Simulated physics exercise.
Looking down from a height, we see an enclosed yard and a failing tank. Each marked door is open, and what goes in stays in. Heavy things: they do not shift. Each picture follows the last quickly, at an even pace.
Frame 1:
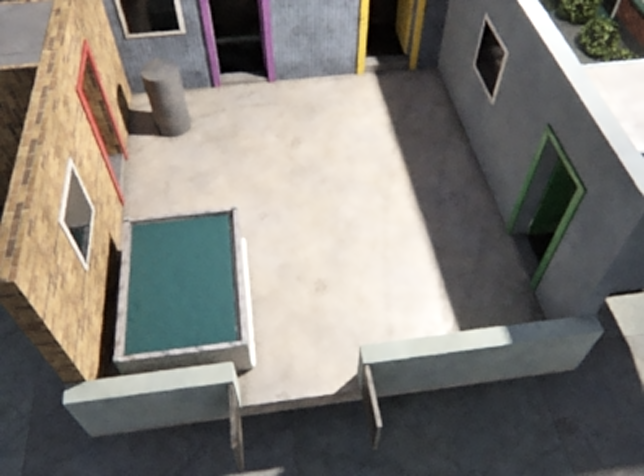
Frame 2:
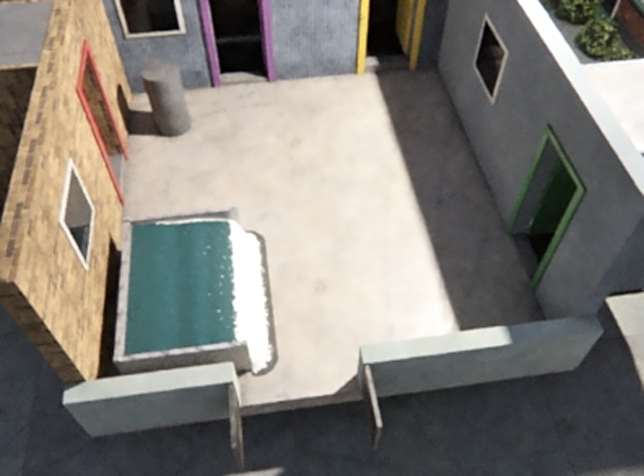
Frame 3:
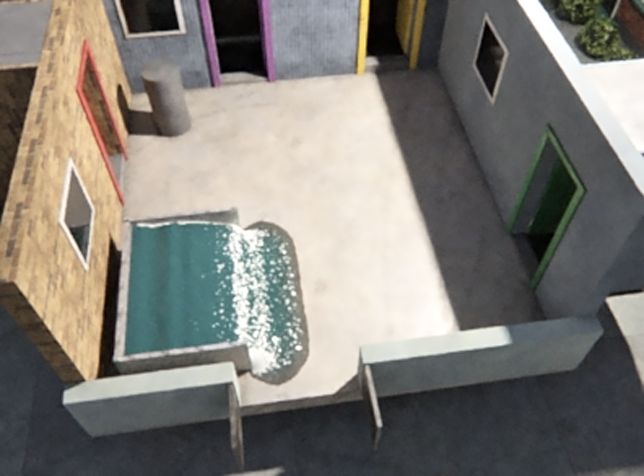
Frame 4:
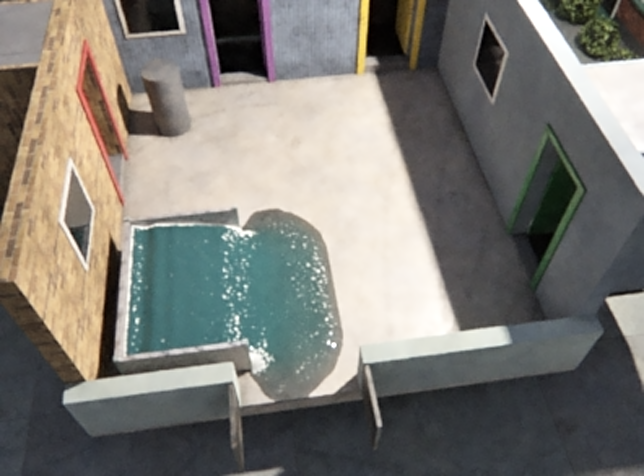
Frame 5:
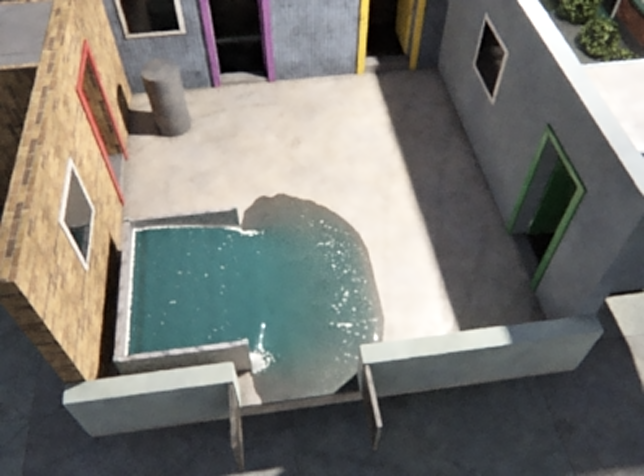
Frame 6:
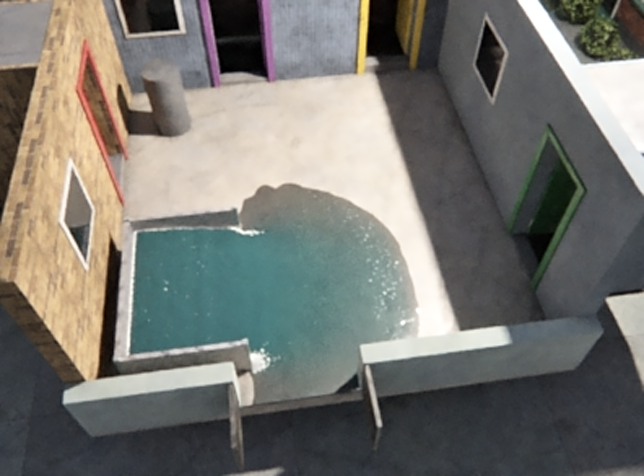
Teal water bursting from the right side of an open tank and spreading rightward in a widening pool across a walled yard.
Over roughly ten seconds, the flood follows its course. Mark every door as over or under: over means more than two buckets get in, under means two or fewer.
Green door - over; yellow door - under; purple door - under; red door - under.
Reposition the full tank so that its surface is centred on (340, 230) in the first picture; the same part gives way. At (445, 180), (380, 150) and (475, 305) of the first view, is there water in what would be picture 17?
Spot one is touched, spot two is not touched, spot three is touched.
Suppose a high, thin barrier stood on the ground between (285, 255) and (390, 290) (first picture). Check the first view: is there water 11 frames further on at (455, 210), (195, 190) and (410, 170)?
Results in order: Swamped / bone-dry / swamped.
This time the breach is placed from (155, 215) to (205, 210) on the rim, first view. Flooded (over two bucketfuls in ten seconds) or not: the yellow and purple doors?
The yellow door remains within the limit and the purple door tops the limit.
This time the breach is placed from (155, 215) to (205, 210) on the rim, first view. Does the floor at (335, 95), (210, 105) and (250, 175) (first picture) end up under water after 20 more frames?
Spot one ends up deluged, spot two deluged, spot three deluged.
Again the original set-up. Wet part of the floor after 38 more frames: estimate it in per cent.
I'd say close to 65 per cent.
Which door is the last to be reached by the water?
The door marked red.
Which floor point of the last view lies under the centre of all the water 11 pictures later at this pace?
The centre of mass sits at about (347, 275).
A moment on, water covers 40 % of the floor; the green door under two buckets in, the yellow door not reached, the purple door not reached, the red door not reached.
Next, water covers 50 % of the floor; the green door far over two buckets in, the yellow door not reached, the purple door not reached, the red door not reached.
Then, water covers 55 % of the floor; the green door far over two buckets in, the yellow door not reached, the purple door not reached, the red door not reached.
Later, water covers 65 % of the floor; the green door far over two buckets in, the yellow door wet at the sill, nothing in, the purple door wet at the sill, nothing in, the red door not reached.
In the end, water covers 90 % of the floor; the green door far over two buckets in, the yellow door wet at the sill, nothing in, the purple door wet at the sill, nothing in, the red door wet at the sill, nothing in.
